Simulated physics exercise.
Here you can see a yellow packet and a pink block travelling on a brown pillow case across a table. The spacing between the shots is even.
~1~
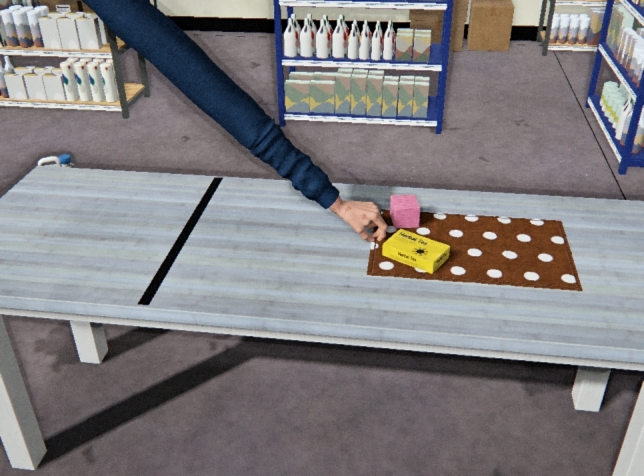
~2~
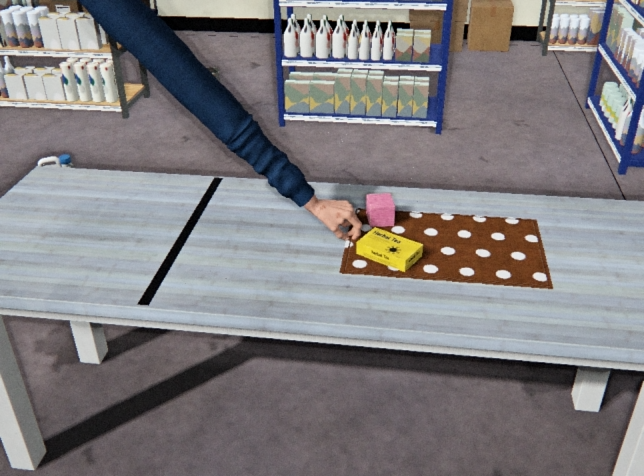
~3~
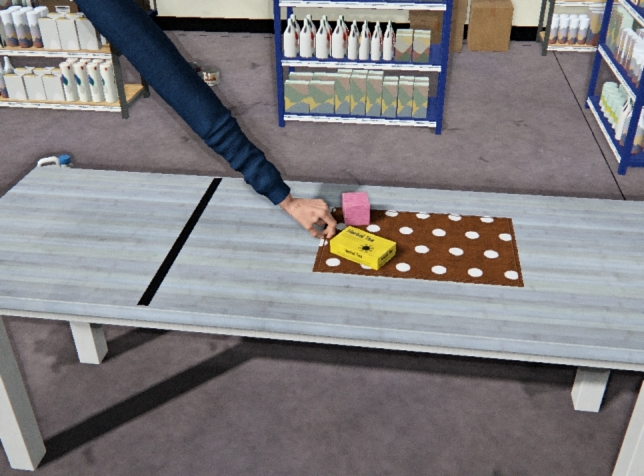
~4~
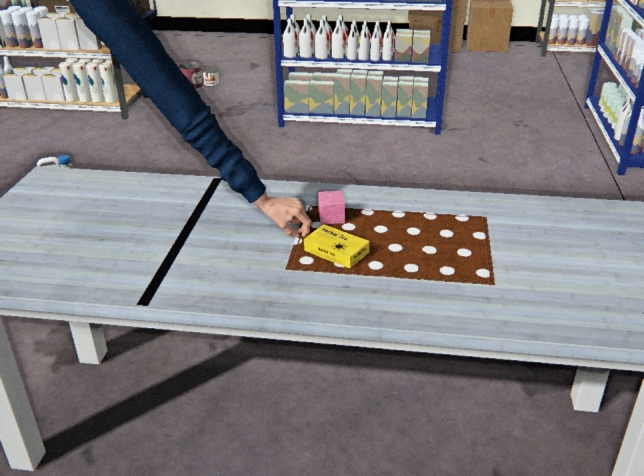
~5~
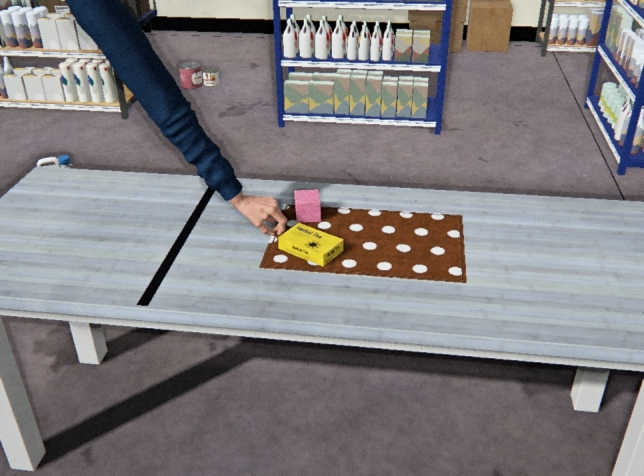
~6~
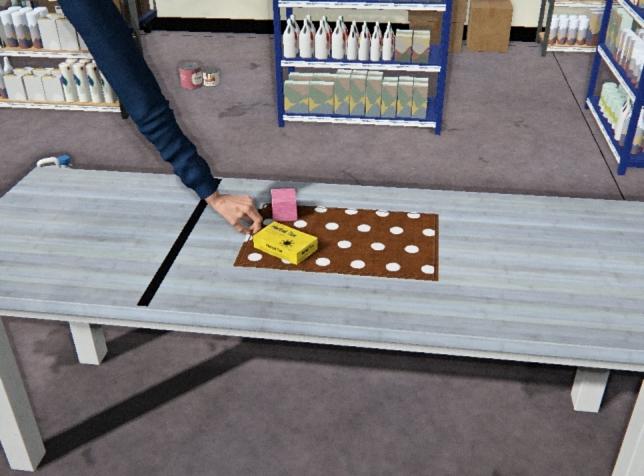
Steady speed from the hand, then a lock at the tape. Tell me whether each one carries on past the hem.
The yellow packet carries on past it. The pink block carries on past it.
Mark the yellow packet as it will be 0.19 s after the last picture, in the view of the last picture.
At that time it is at about pixel (195, 236).
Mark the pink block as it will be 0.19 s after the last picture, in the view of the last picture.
Roughly (201, 200).
Then, 0.08 s after the last picture, hem short of the tape; yellow packet on the cloth near (245, 240); pink block on the cloth near (247, 203).
Then, 0.19 s after the last picture, hem at the tape; yellow packet on the cloth near (195, 236); pink block ahead of the hem near (201, 200).
At rest, hem at the tape; yellow packet ahead of the hem near (124, 233); pink block ahead of the hem near (119, 196). The yellow packet leaves the cloth and the pink block shoots off the front.
